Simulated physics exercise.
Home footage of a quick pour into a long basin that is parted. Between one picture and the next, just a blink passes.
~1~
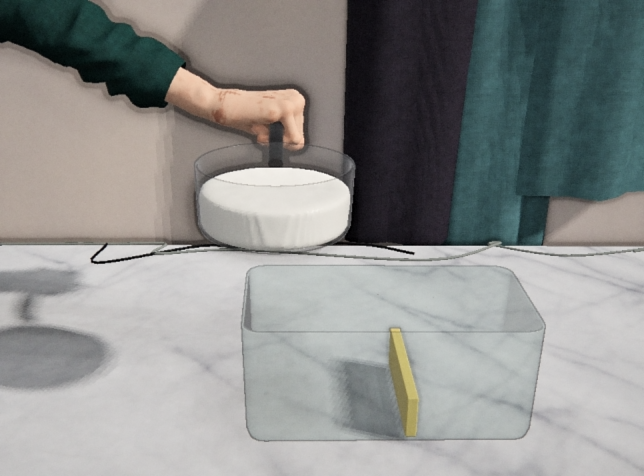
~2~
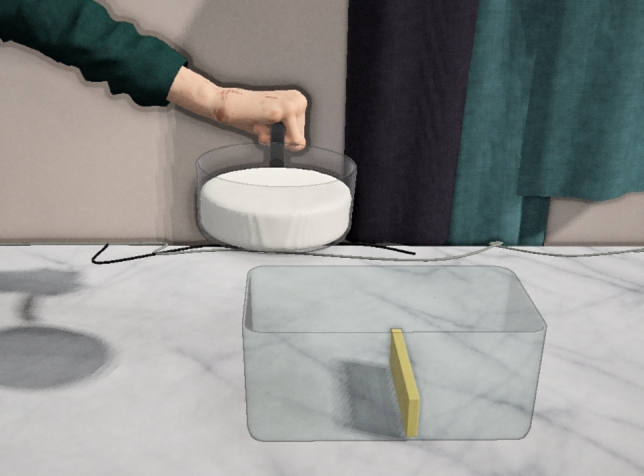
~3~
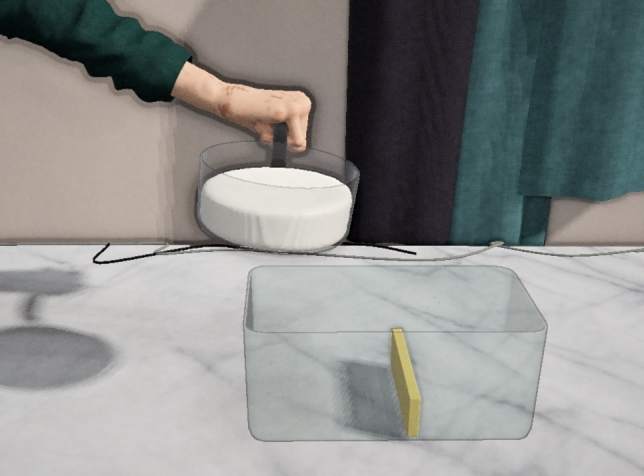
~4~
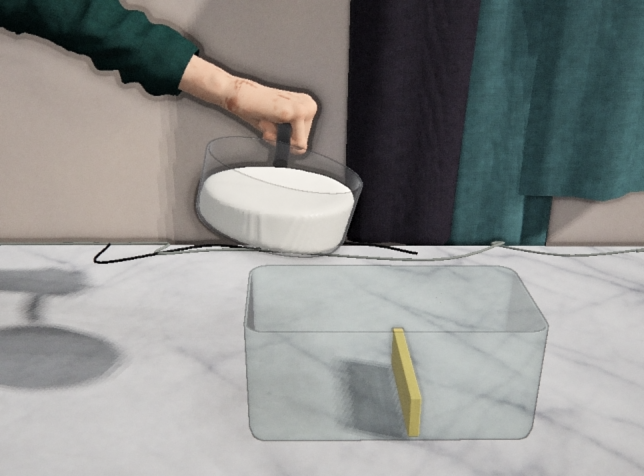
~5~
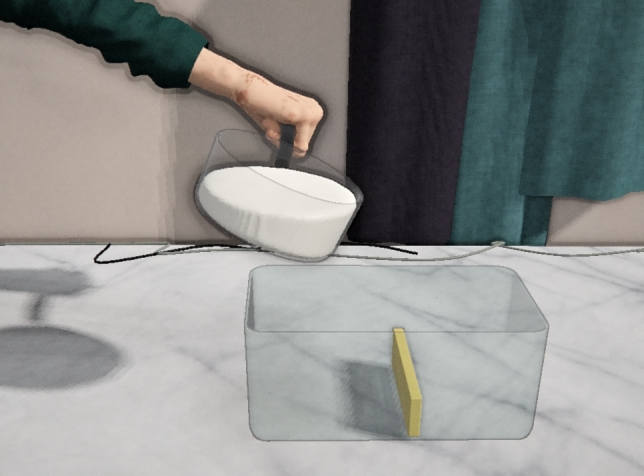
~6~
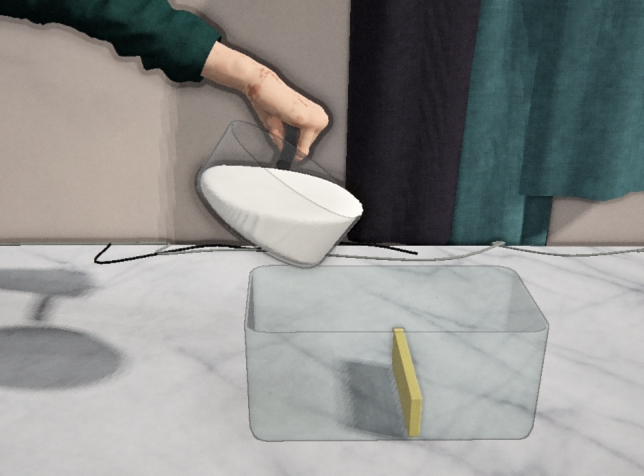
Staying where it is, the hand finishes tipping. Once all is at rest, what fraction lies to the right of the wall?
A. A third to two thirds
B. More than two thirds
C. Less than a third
The answer is C.
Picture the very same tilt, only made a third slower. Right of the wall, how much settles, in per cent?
It comes to 25 per cent or so.
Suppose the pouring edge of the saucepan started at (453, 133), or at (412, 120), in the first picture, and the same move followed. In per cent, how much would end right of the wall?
First try: 75 percent; second try: 70 percent.
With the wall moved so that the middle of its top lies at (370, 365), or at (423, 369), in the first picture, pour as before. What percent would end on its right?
About 55 % for the first and about 15 % for the second.
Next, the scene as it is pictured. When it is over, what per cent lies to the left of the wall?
Near 80 %.
A moment on, the saucepan is tipped on its side and 22 per cent is still to pour, 37 is left of the wall and 2 right of it.
Next, the saucepan is tipped right over and 6 per cent is still to pour, 82 is left of the wall and 7 right of it.
Then the saucepan is tipped right over and 1 per cent is still to pour, 78 is left of the wall and 12 right of it.
Later the saucepan is tipped right over and 0 per cent is still to pour, 81 is left of the wall and 14 right of it.
In the end 81 per cent lies left of the wall, 14 right of it and 5 outside.
